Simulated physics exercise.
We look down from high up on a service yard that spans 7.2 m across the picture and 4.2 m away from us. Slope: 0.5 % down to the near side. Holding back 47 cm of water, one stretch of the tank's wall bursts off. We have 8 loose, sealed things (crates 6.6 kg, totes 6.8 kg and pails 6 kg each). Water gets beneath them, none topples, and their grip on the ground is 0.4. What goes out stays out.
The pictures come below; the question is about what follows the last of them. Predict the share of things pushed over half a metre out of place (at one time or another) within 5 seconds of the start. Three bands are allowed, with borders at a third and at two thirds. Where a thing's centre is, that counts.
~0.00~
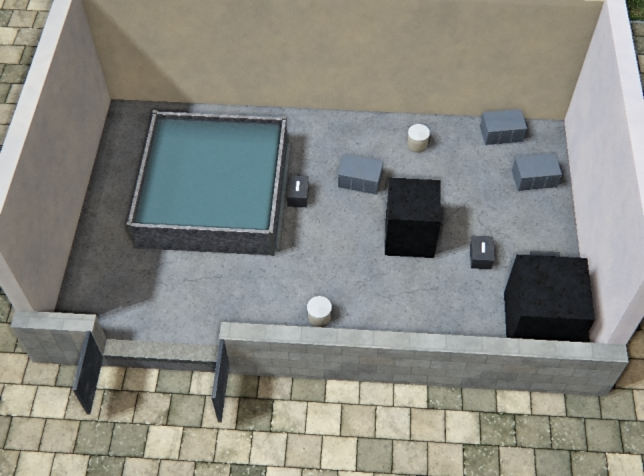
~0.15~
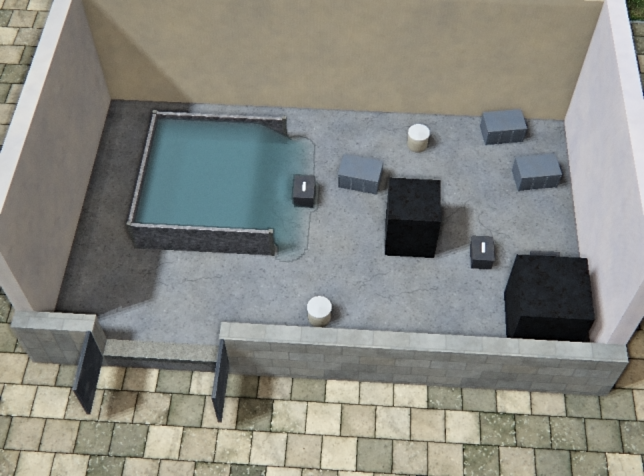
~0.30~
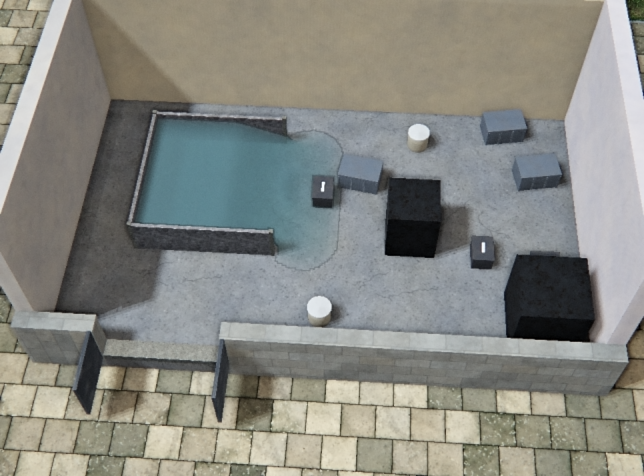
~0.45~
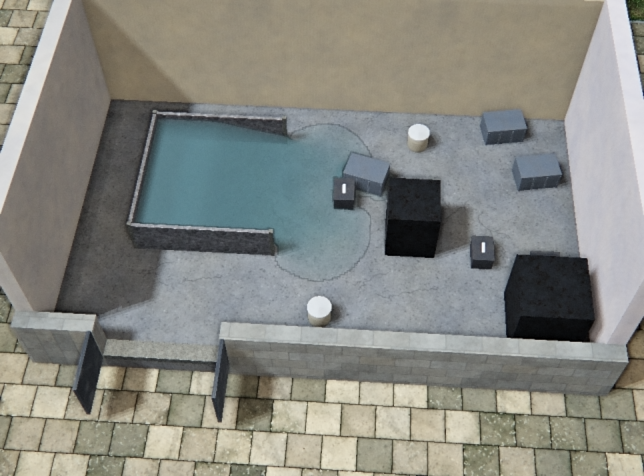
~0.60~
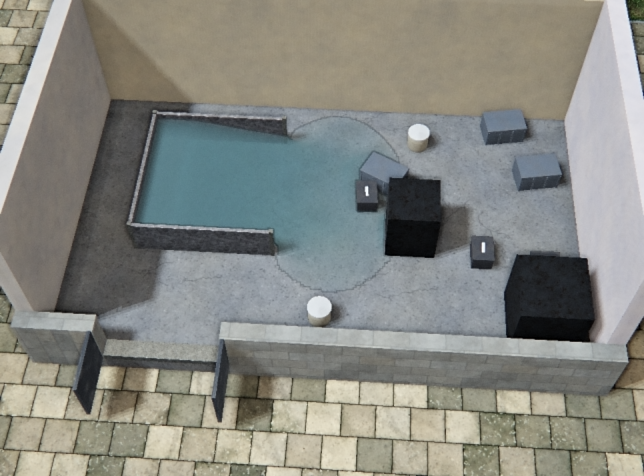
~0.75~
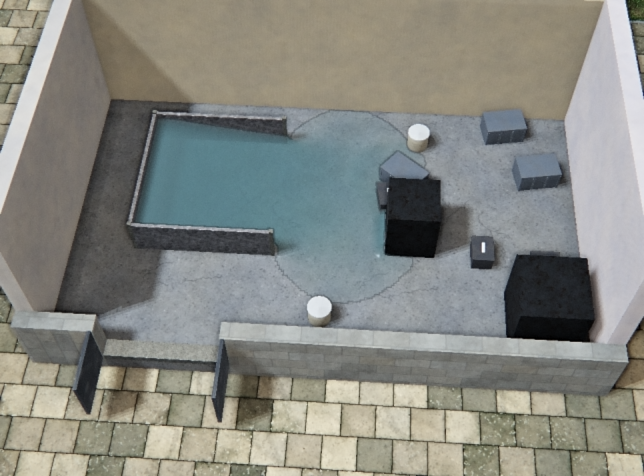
It is a high share, two thirds or above that.
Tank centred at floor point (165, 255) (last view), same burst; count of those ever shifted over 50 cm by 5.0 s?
That gives 7 of them.
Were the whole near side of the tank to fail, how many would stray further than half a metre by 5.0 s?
In that case 2 of them.
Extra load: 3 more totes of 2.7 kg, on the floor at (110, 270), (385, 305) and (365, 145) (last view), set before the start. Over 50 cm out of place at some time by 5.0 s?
Going through them, I'd say falls short, exceeds it and finally exceeds it.
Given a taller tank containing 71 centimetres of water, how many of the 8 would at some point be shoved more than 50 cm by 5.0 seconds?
So the tally would be 8.
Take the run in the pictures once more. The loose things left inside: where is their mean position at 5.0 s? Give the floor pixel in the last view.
I'd put it close to (467, 237) in the last view.
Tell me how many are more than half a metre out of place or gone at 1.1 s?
I make it 2 by then.
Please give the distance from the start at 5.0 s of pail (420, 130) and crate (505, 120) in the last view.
The first is off by 100 cm, the second by 150 cm.
After 1.1 s 2 of 8 are over 50 cm from their spots; 0 afloat.
After 2.2 s 4 of 8 are over 50 cm from their spots; 4 afloat.
After 3.5 s 4 of 8 are over 50 cm from their spots; 6 afloat.
After 5.0 s 7 of 8 are over 50 cm from their spots, and 7 have been at some point; 7 afloat.
